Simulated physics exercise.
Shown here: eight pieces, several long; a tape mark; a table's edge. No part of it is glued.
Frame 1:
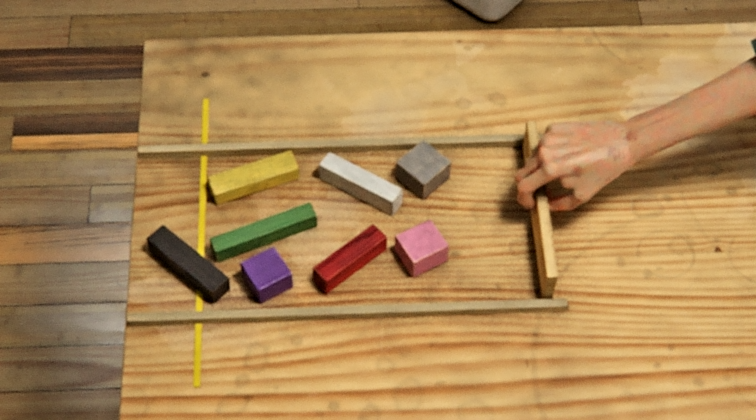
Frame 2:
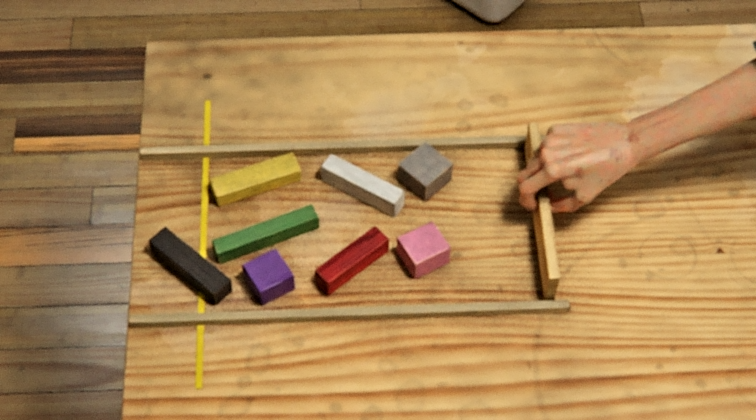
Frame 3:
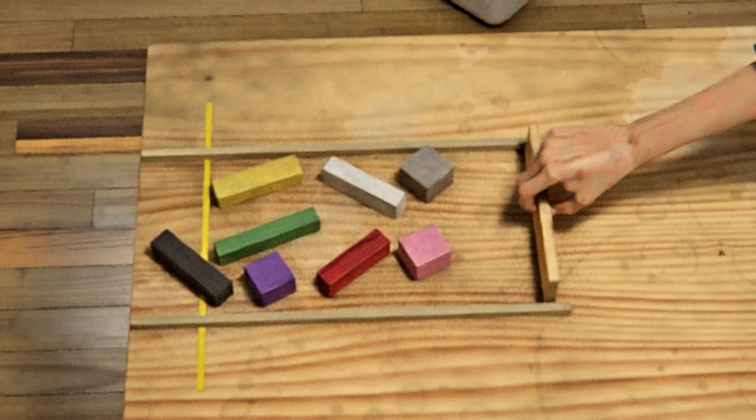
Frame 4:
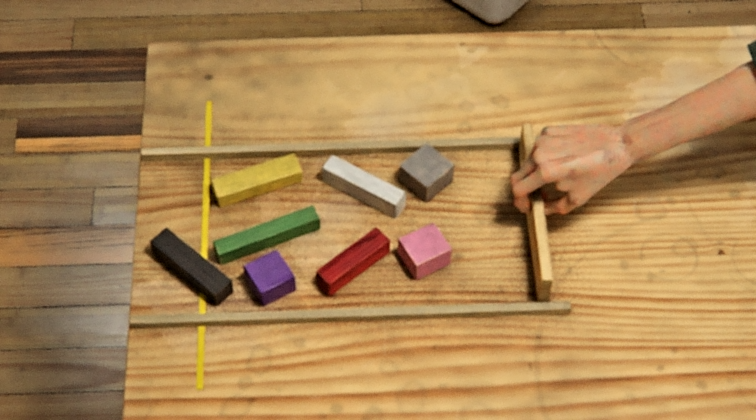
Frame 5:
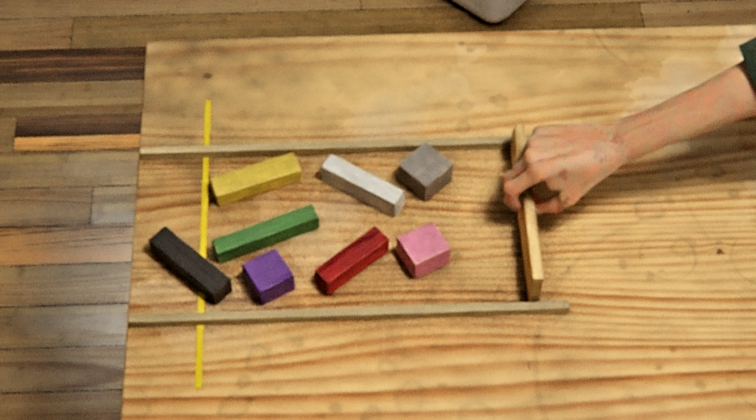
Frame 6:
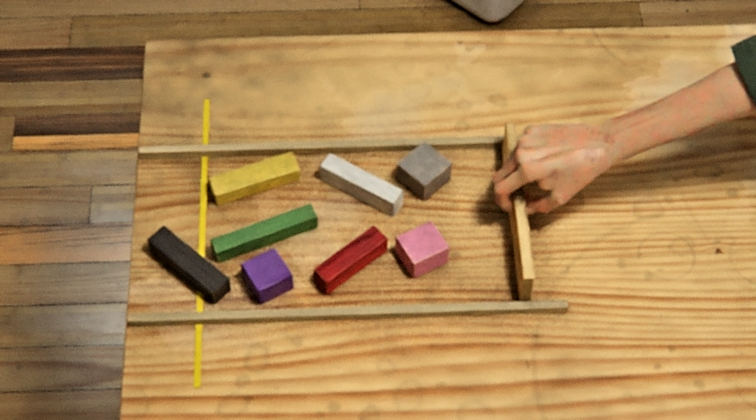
A hand holds a wooden board upright across two thin rails on a wooden table, staying nearly still at first, then slides it slowly a short way left. Between the rails, eight coloured blocks and bars lie unmoved, the black bar across a yellow tape line, with a gap still separating them from the board.
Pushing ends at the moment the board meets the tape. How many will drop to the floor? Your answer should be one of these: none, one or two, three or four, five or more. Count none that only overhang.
The count is three or four.
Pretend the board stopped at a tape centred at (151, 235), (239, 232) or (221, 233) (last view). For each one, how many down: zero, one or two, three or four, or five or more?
Five or more; either one or two; 1 or 2.
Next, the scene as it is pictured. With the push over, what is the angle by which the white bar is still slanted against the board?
It sits some 45° out of line.
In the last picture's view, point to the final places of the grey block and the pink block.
Final positions - grey block around (175, 176), pink block around (180, 250).
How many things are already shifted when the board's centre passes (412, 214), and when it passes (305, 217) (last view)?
At that stage 4; at the next, 8.
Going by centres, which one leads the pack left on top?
The purple block finishes closest.
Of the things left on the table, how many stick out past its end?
That adds up to 3.
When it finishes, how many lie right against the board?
All in all, 3.
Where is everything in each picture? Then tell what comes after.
Black bar (188, 264); yellow bar (254, 178); green bar (264, 232); board (539, 209); tape (202, 233), in the first frame.
Yellow bar (256, 179); white bar (363, 185), in the second frame.
Green bar (268, 236); grey block (427, 174), in the third frame.
Black bar (192, 266); pink block (425, 251), in the fourth frame.
Yellow bar (256, 179); board (526, 211), in the fifth frame.
Black bar (189, 264); yellow bar (255, 179); green bar (265, 233); board (517, 211); tape (202, 233), in the sixth frame.
Soon after, none off yet; black bar at rest near (189, 264); yellow bar at rest near (255, 179); green bar at rest near (265, 233).
After that, none off yet; black bar moving near (184, 268); yellow bar displaced a little near (238, 174); green bar displaced a little near (245, 238).
And then, none off yet; black bar tilting well over near (106, 286); yellow bar displaced about its own width near (157, 172); green bar displaced about its own width near (165, 244).
In the end, the number that fall off is three or four; gone, green bar, yellow bar and black bar.
